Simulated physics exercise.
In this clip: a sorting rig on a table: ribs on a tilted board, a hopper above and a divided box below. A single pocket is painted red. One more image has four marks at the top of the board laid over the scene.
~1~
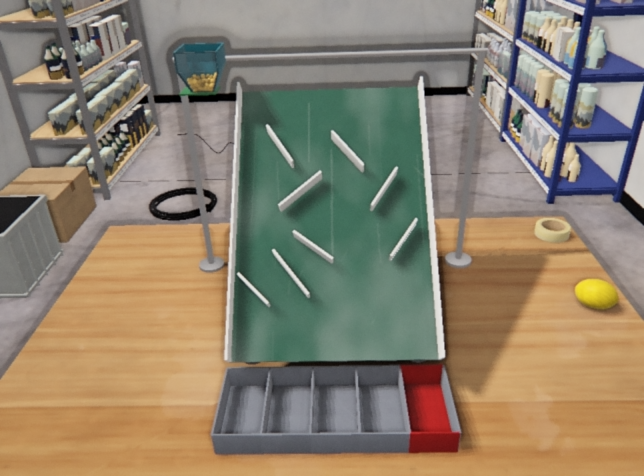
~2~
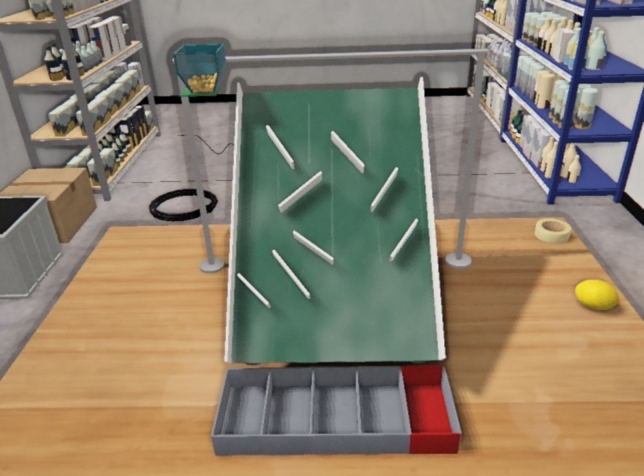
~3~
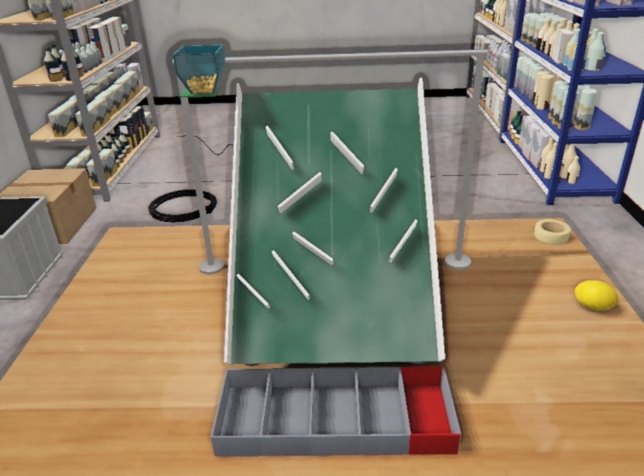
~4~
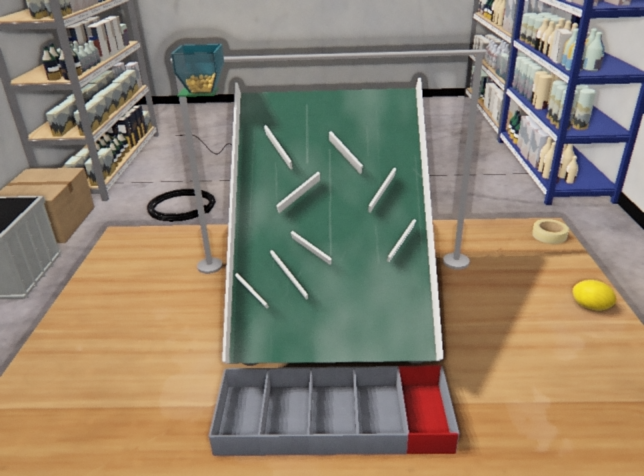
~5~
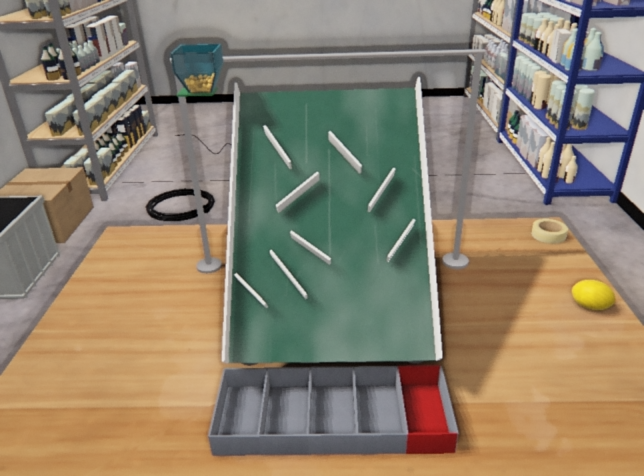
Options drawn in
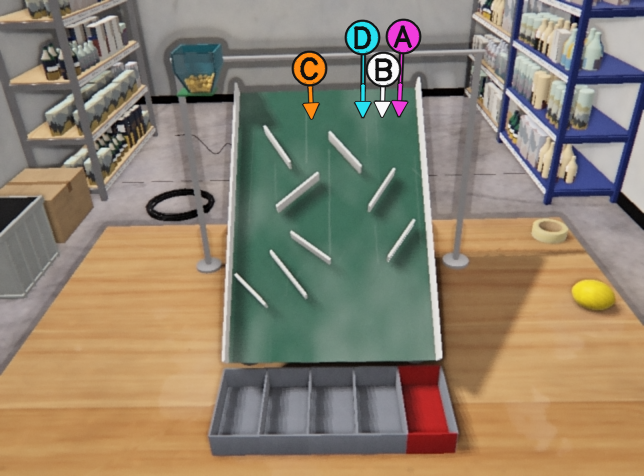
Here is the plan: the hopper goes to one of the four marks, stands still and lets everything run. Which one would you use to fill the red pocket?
The best mark is A.
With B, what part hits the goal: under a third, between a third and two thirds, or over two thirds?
Under a third.
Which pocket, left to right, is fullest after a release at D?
The third from the left.
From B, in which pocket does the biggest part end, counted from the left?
It is the third one.
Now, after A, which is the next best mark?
That is mark B.
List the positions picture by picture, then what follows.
The first frame shows hopper (204, 82), puffed corn balls, door shut.
The second frame shows ribs (267, 126) to (292, 162), (332, 132) to (364, 166), (279, 206) to (321, 172).
The third frame shows ribs (372, 206) to (397, 169), (293, 232) to (332, 260), (391, 257) to (417, 220).
The fourth frame shows ribs (236, 274) to (266, 304), (271, 251) to (306, 295).
The fifth frame shows red pocket (431, 442), number 5 of 5 from the left.
On the marked copy, mark A meets the board at (399, 110); mark B meets the board at (382, 111); mark C meets the board at (311, 113); mark D meets the board at (362, 111).
For mark A, roughly a third in the red pocket, roughly half in other pockets, about a tenth outside the box.
For mark B, roughly a quarter in the red pocket, the larger part in other pockets.
For mark C, just a few in the red pocket, almost all in other pockets, just a few held on the board, just a few outside the box.
For mark D, just a few in the red pocket, the larger part in other pockets, about a tenth outside the box.
